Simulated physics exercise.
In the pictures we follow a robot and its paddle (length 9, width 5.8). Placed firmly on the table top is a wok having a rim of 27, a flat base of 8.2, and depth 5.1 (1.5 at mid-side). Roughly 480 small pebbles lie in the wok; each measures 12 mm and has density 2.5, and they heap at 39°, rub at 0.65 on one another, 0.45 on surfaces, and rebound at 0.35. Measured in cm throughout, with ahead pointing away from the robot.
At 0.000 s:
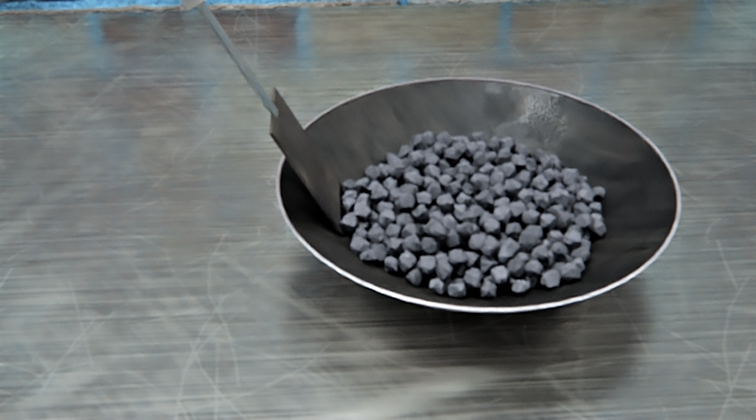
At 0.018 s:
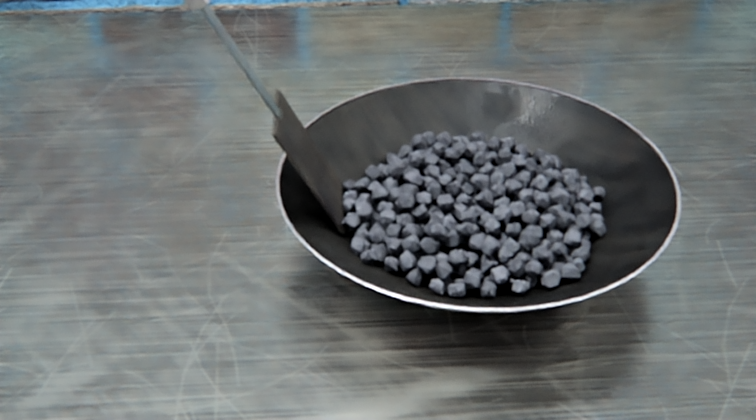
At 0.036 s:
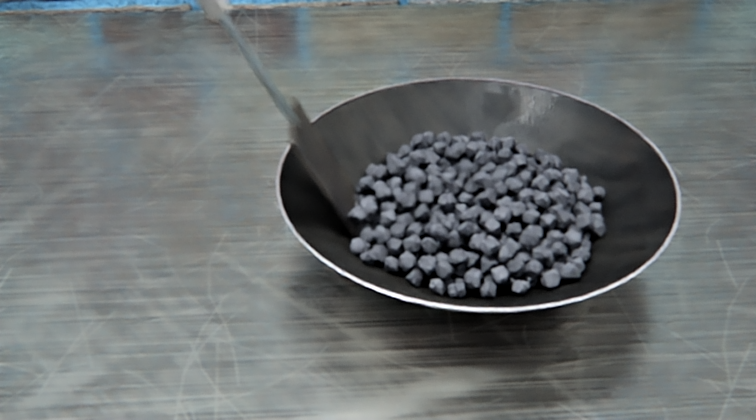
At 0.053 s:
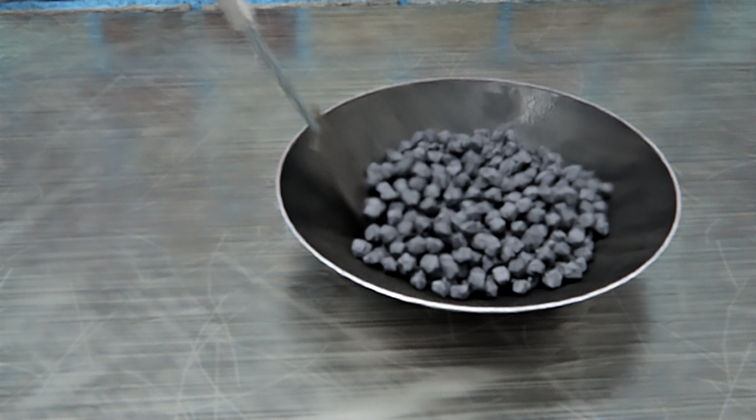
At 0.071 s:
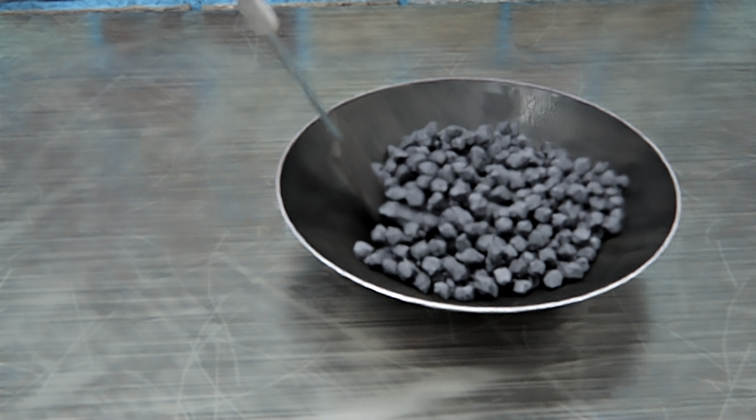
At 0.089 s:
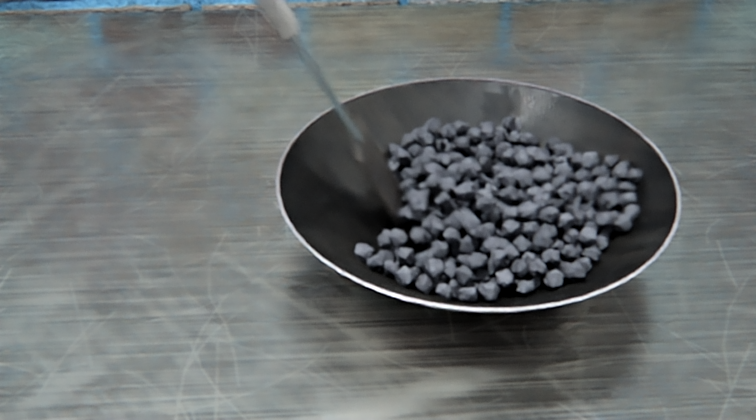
A wok full of small dark pebbles sat on a scratched metal table while a paddle at its left side pushed into the heap, sliding to the right and shoving the pebbles along with it.
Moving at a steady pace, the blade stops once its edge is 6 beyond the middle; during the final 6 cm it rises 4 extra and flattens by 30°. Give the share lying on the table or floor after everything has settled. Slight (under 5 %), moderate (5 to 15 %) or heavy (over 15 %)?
Moderate.
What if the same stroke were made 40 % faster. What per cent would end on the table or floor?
About 20 per cent.
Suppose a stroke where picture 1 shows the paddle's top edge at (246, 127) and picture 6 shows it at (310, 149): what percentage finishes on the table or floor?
About 0 per cent.
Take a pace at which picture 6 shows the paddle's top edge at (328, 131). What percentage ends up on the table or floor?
Roughly 5 per cent.
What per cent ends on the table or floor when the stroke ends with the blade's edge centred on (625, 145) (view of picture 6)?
25 %, roughly.
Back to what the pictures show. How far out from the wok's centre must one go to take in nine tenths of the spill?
Distance: Approx. 25 cm.
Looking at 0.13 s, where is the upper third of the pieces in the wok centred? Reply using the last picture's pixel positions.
I'd point to about (537, 182).
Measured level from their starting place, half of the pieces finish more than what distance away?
Distance: Around 4 cm.
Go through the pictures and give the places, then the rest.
The first picture shows the paddle top edge at (272, 110), sloping 63°; upper third of the load around (471, 195), from x 350 to 600, top at y 140; 481 in the wok.
The second picture shows the paddle top edge at (276, 111), sloping 63°; upper third of the load around (471, 195), from x 350 to 600, top at y 140.
The third picture shows the paddle top edge at (292, 118), sloping 63°; upper third of the load around (472, 197), from x 360 to 600, top at y 140.
The fourth picture shows the paddle top edge at (314, 127), sloping 63°; upper third of the load around (474, 192), from x 360 to 605, top at y 135.
The fifth picture shows the paddle top edge at (335, 132), sloping 63°; upper third of the load around (484, 188), from x 365 to 620, top at y 130.
The sixth picture shows the paddle top edge at (356, 136), sloping 63°; upper third of the load around (498, 186), from x 365 to 635, top at y 125; 481 in the wok.
After 0.13 s, sloping 62°, highest piece 6 above the table; 481 in the wok.
After 0.18 s, sloping 49°, highest piece 7 above the table; 481 in the wok.
After 0.40 s, sloping 33°, highest piece 7 above the table; 446 in the wok, 31 on the table or floor, 4 on the blade or in flight.
After 1.45 s, sloping 33°, highest piece 7 above the table; 444 in the wok, 37 on the table or floor.
In the end, 444 in the wok, 37 on the table or floor. That is 8 % on the table or floor.
